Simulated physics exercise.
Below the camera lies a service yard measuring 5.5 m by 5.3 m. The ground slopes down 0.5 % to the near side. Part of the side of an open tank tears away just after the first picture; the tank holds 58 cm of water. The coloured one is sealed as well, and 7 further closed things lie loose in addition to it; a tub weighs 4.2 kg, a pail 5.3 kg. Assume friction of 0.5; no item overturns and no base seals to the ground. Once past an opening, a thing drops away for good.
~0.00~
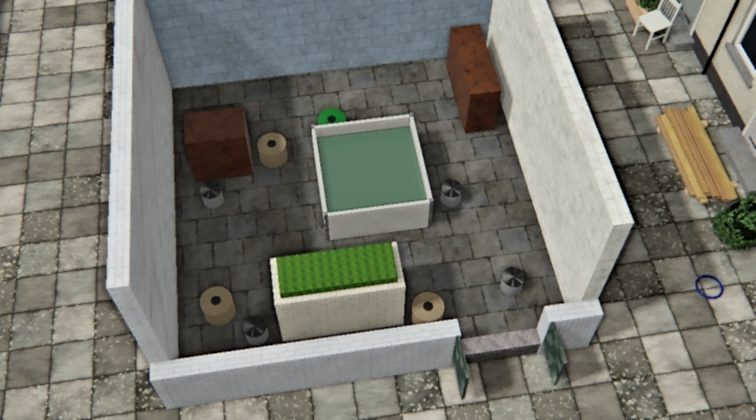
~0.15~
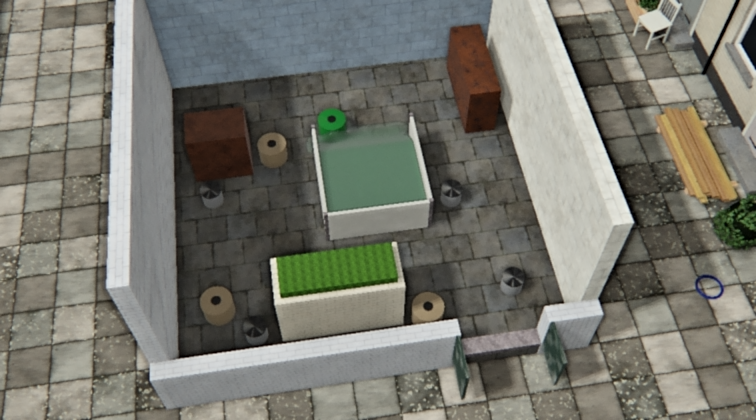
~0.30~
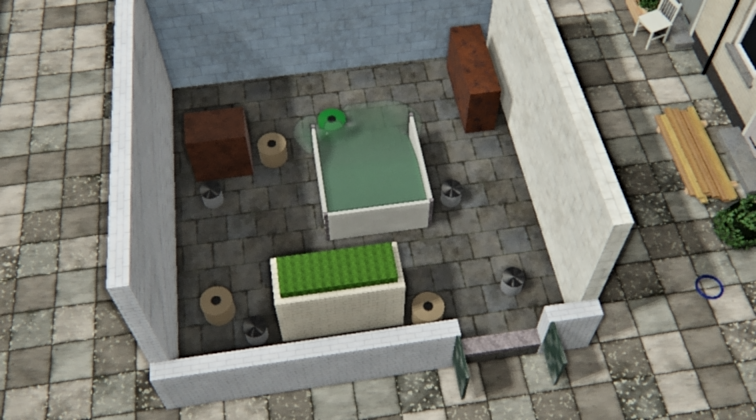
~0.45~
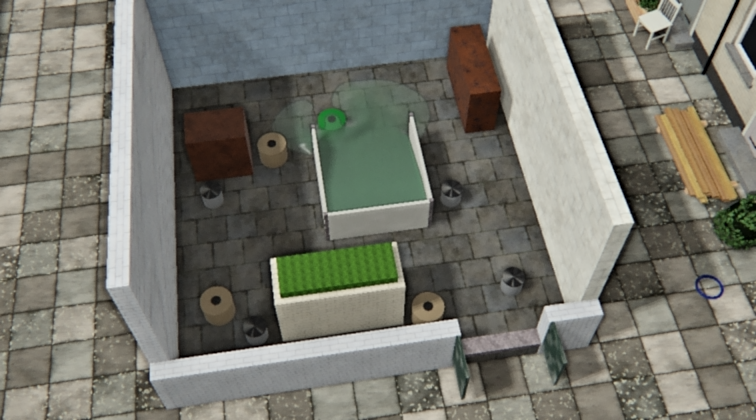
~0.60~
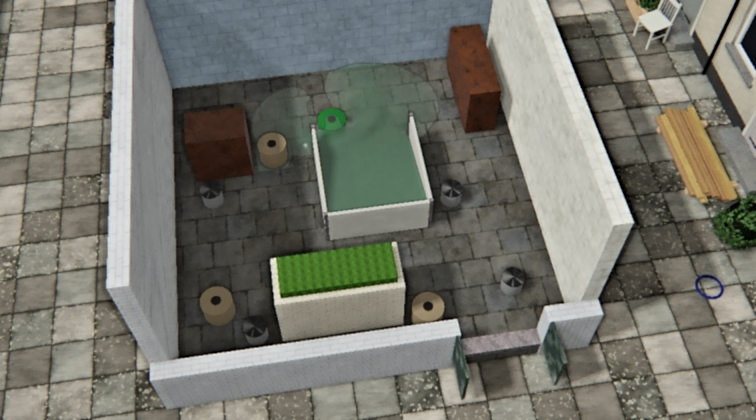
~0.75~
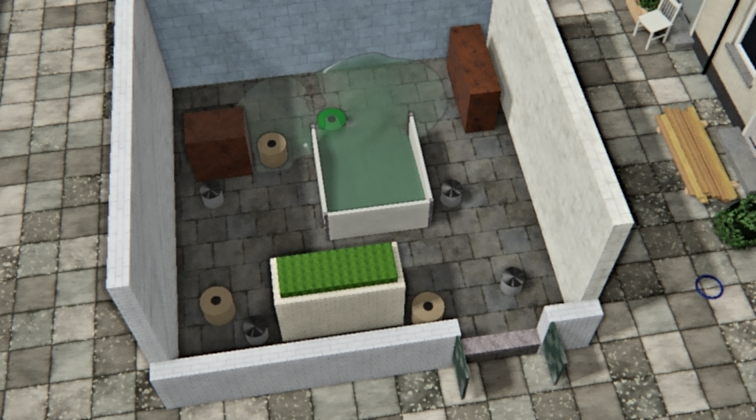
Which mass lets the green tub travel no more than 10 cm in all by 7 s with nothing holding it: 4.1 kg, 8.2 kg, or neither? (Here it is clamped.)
Neither does.
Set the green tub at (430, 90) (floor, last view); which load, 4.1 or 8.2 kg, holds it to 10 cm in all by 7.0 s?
Neither is enough.
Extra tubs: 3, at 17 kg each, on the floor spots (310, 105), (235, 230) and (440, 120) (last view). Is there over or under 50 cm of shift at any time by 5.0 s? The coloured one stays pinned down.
Order as listed: Inside the limit, inside the limit, outside the limit.
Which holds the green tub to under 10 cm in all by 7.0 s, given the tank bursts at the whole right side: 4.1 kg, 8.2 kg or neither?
Just the heavier one.
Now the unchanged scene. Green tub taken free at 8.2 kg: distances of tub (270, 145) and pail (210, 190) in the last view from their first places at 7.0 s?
Taking them in order, that's 250 centimetres and 0 centimetres.
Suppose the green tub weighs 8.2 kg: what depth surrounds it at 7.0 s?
Close to 7 cm deep.
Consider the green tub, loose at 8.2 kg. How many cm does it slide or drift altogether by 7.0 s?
400 cm or so in all.
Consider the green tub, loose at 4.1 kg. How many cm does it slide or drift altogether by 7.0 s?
Some 400 centimetres of travel in total.
After 1.4 s the green tub would be 122 cm from its start with 4.1 kg and 120 cm from its start with 8.2 kg; 19 cm of water round it then.
After 3.1 s the green tub would be 238 cm from its start with 4.1 kg and 221 cm from its start with 8.2 kg; 17 cm of water round it then.
After 4.9 s the green tub would be 238 cm from its start with 4.1 kg and 238 cm from its start with 8.2 kg; 9 cm of water round it then.
After 7.0 s the green tub would be 238 cm from its start with 4.1 kg and 238 cm from its start with 8.2 kg; 7 cm of water round it then.
